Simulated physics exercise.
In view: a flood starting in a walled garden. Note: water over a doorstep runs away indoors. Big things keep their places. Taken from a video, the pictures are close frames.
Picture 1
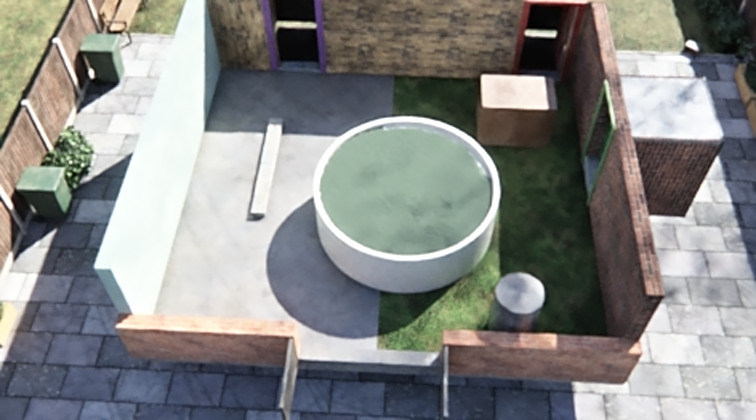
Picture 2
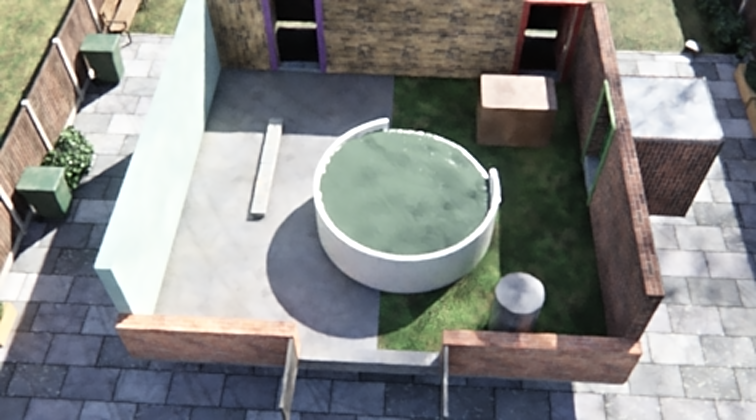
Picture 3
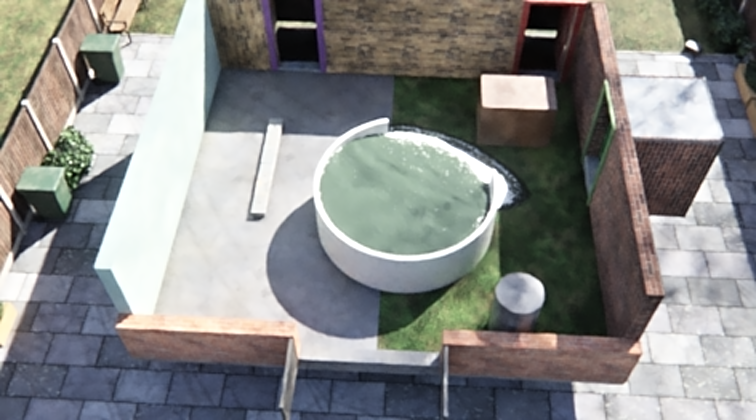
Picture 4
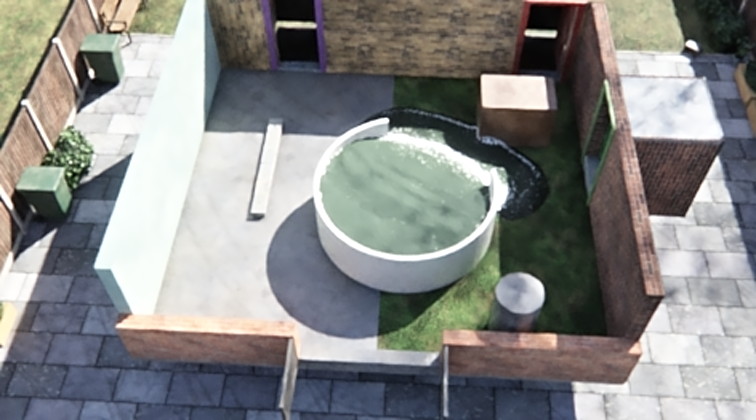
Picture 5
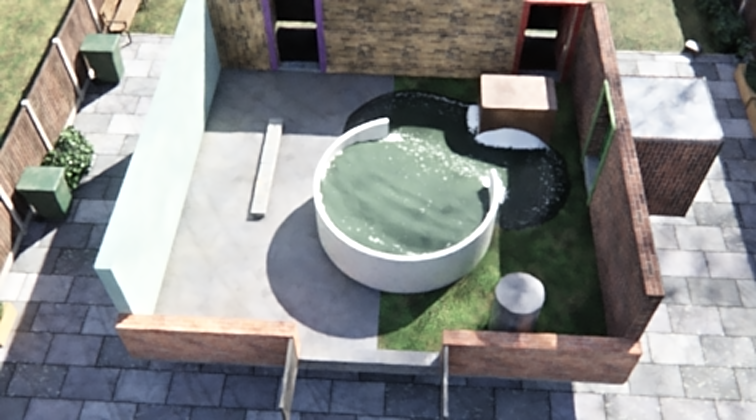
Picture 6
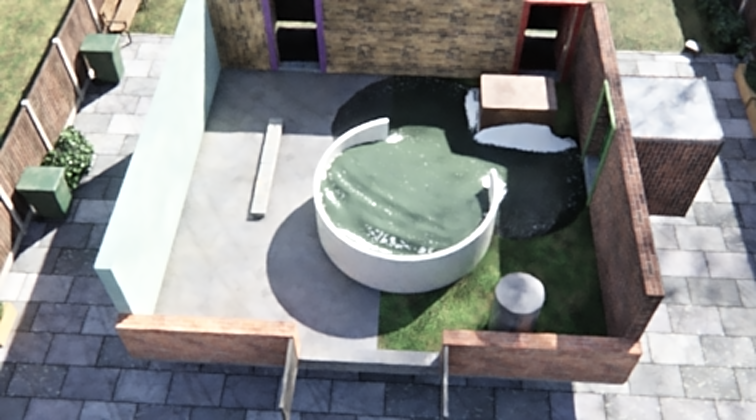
A round white pool of green water stands in the middle of a walled yard, seen from high above by a still camera. Grey paving lies left and grass right, with a pale bench, a tan box, a grey cylinder, and brick, stone and pale green walls around. The pool's far rim opens, and dark water pours out, spreading over grass and paving and foaming white around the box.
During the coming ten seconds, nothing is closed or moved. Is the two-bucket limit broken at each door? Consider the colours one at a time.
Purple door: Limit broken, red door: Limit broken, green door: Limit broken.
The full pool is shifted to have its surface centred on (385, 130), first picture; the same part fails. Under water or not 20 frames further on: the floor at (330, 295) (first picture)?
Outcome at that point: Left alone.
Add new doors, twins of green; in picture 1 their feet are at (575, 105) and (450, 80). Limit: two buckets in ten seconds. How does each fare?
Exceeds it; exceeds it.
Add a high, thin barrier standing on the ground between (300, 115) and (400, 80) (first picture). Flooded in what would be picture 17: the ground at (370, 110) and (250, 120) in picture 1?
The first point ends up swamped and the second ends up spared.
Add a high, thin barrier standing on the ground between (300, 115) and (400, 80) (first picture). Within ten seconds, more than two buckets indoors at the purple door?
The purple one falls short of the threshold.
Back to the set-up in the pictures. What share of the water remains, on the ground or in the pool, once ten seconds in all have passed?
Around 78 in a hundred.
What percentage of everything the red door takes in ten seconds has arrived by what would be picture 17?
Estimated share: About 5 %.
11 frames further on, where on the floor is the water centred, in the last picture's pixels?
Roughly (444, 163).
A moment on, water covers 35 % of the floor; the purple door wet at the sill, nothing in, the red door wet at the sill, nothing in, the green door under two buckets in.
Next, water covers 40 % of the floor; the purple door wet at the sill, nothing in, the red door over two buckets in, the green door far over two buckets in.
Then, water covers 65 % of the floor; the purple door under two buckets in, the red door far over two buckets in, the green door far over two buckets in.
Later, water covers 95 % of the floor; the purple door over two buckets in, the red door far over two buckets in, the green door far over two buckets in.
In the end, water covers 95 % of the floor; the purple door far over two buckets in, the red door far over two buckets in, the green door far over two buckets in.
